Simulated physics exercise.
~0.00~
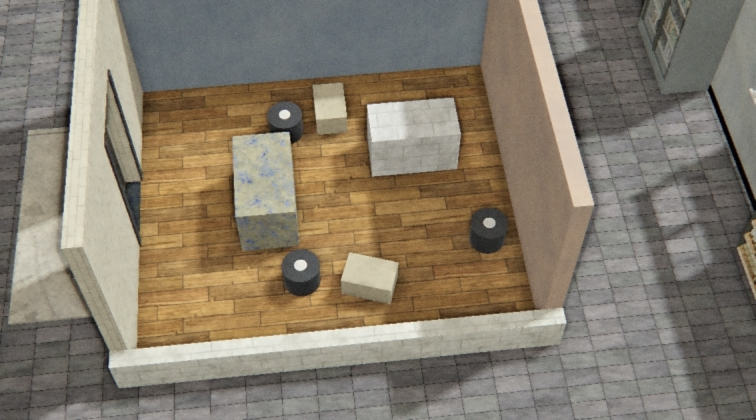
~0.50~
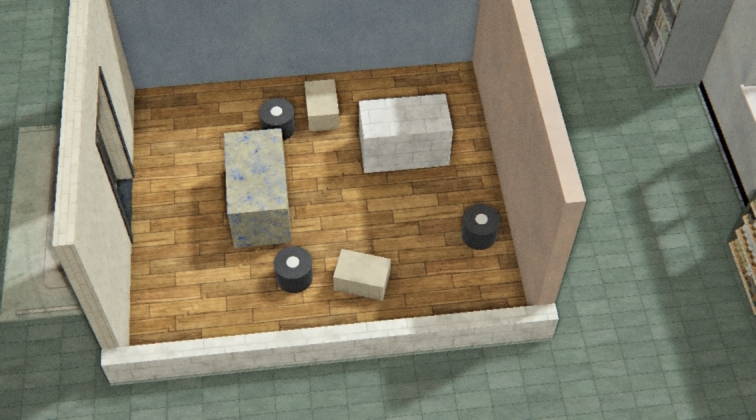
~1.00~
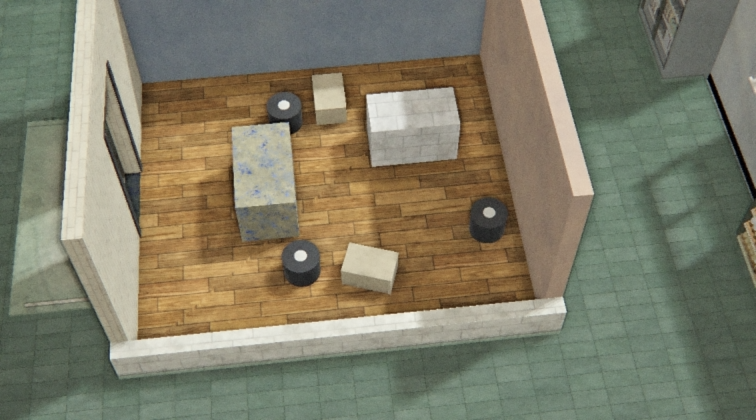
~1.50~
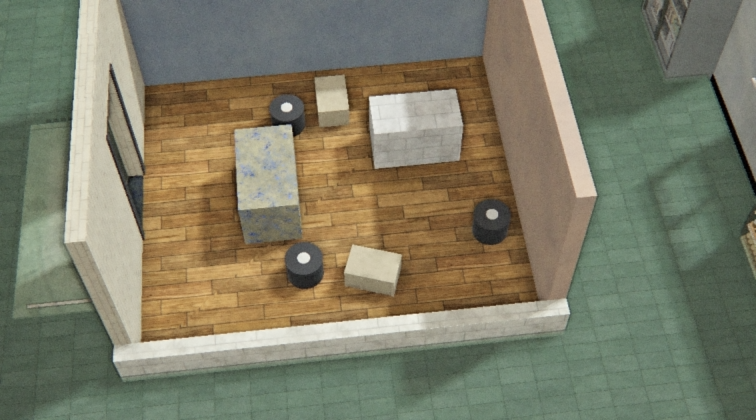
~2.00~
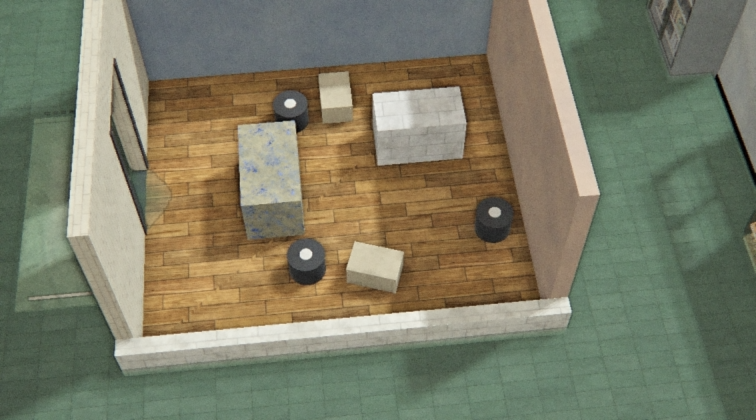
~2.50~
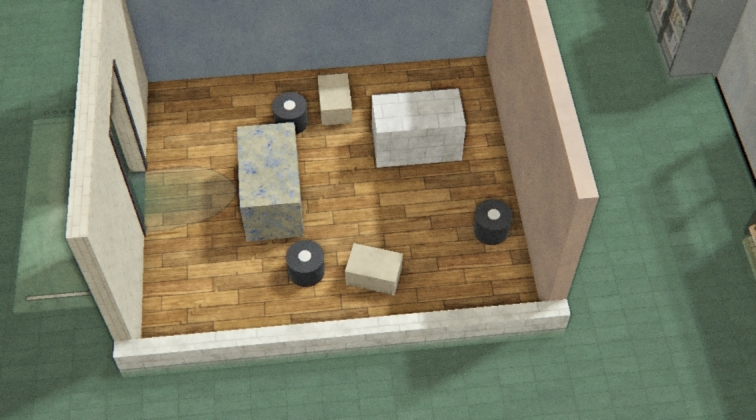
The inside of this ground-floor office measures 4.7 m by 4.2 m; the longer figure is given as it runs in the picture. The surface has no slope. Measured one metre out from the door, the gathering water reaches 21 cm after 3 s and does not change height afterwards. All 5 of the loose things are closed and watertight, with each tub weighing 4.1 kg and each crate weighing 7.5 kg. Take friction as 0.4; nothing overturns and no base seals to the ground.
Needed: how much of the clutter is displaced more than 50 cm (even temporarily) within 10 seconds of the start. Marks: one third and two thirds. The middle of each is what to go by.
I'd predict that a third up to two thirds of the things get moved that far.
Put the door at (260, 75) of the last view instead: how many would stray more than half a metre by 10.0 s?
The answer then is 4.
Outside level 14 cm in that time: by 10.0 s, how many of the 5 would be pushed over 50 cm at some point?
That would make 0 of them.
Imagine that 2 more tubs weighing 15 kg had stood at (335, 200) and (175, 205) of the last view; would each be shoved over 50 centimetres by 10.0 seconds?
One by one: Below; above.
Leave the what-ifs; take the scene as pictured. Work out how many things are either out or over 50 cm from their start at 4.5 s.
The number by then is 0.
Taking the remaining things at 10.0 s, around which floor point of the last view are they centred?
Centred roughly on (388, 205).
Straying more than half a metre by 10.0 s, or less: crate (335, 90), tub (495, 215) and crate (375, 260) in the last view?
First farther, then not as far, then not as far.
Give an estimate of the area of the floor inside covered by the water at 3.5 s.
Wet: Near 3.0 m2.
After 3.5 s 0 of 5 are over 50 cm from their spots; 0 afloat.
After 4.5 s 0 of 5 are over 50 cm from their spots; 0 afloat.
After 7.0 s 1 of 5 are over 50 cm from their spots; 1 afloat.
After 10.0 s 2 of 5 are over 50 cm from their spots, and 2 have been at some point; 2 afloat.
